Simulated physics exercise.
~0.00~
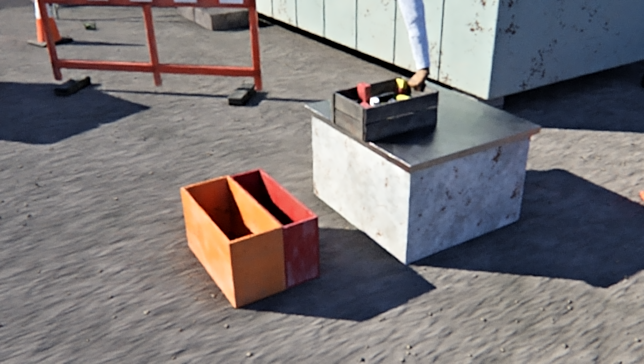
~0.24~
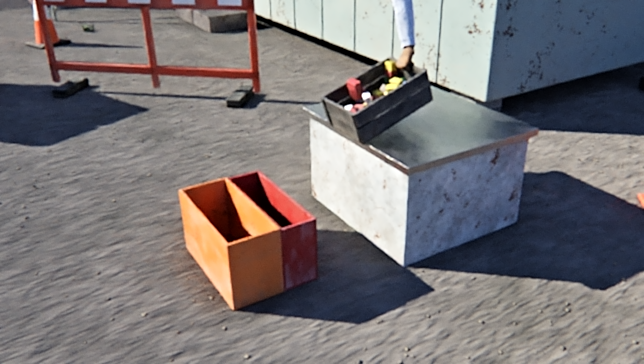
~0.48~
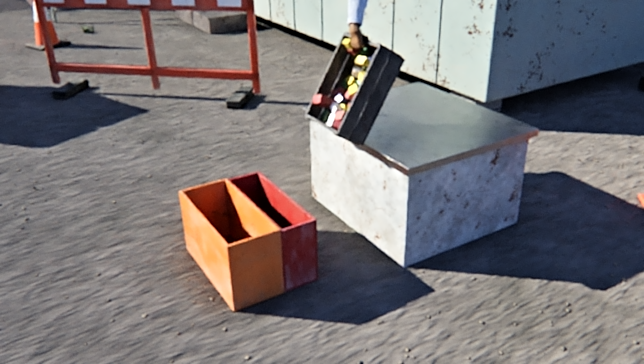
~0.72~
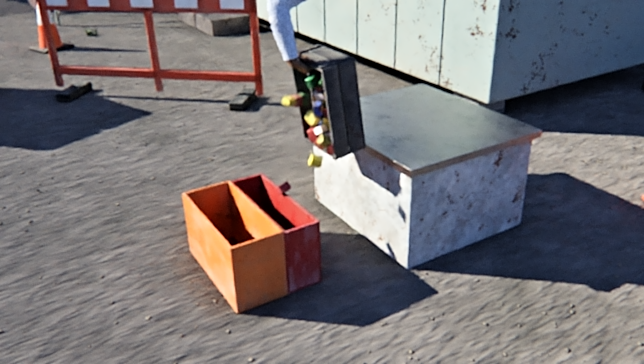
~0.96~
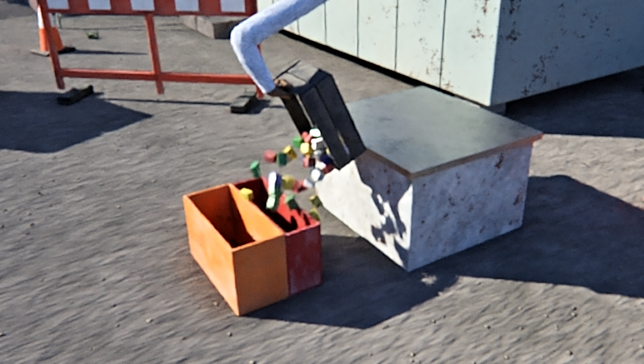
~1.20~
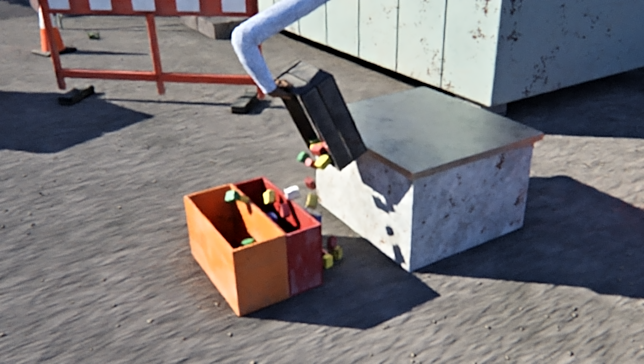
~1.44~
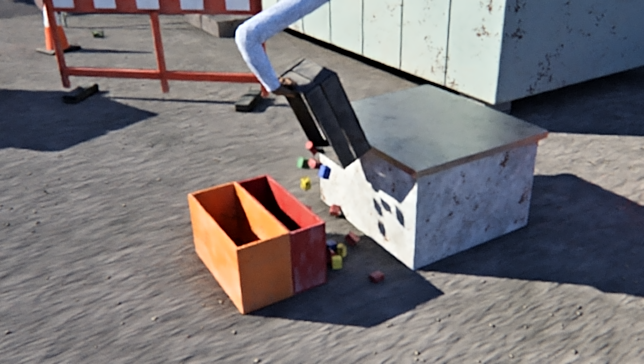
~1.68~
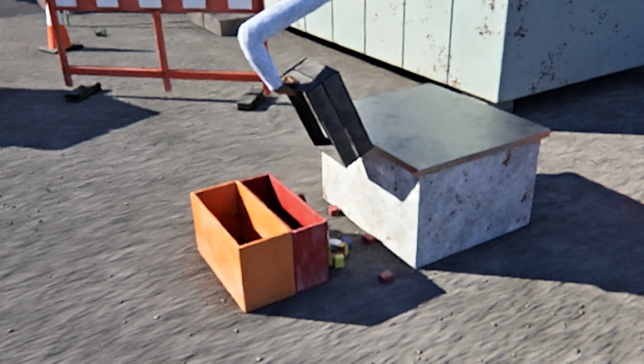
A black box of small coloured toy bricks sits on a grey, metal-topped bench on rough dark ground, seen from above through a slightly swaying camera. To its left stand two empty open tubs, a red one nearer the bench and an orange one beyond it, with an orange-and-white barrier and a pale container behind. A hand lifts the box, moves it left and tips it steeply past the bench edge. Bricks spill towards the tubs, some dropping into them, but later ones fall short beside the red tub. The arm holds the tilted box still while several bricks lie on the ground between tub and bench.
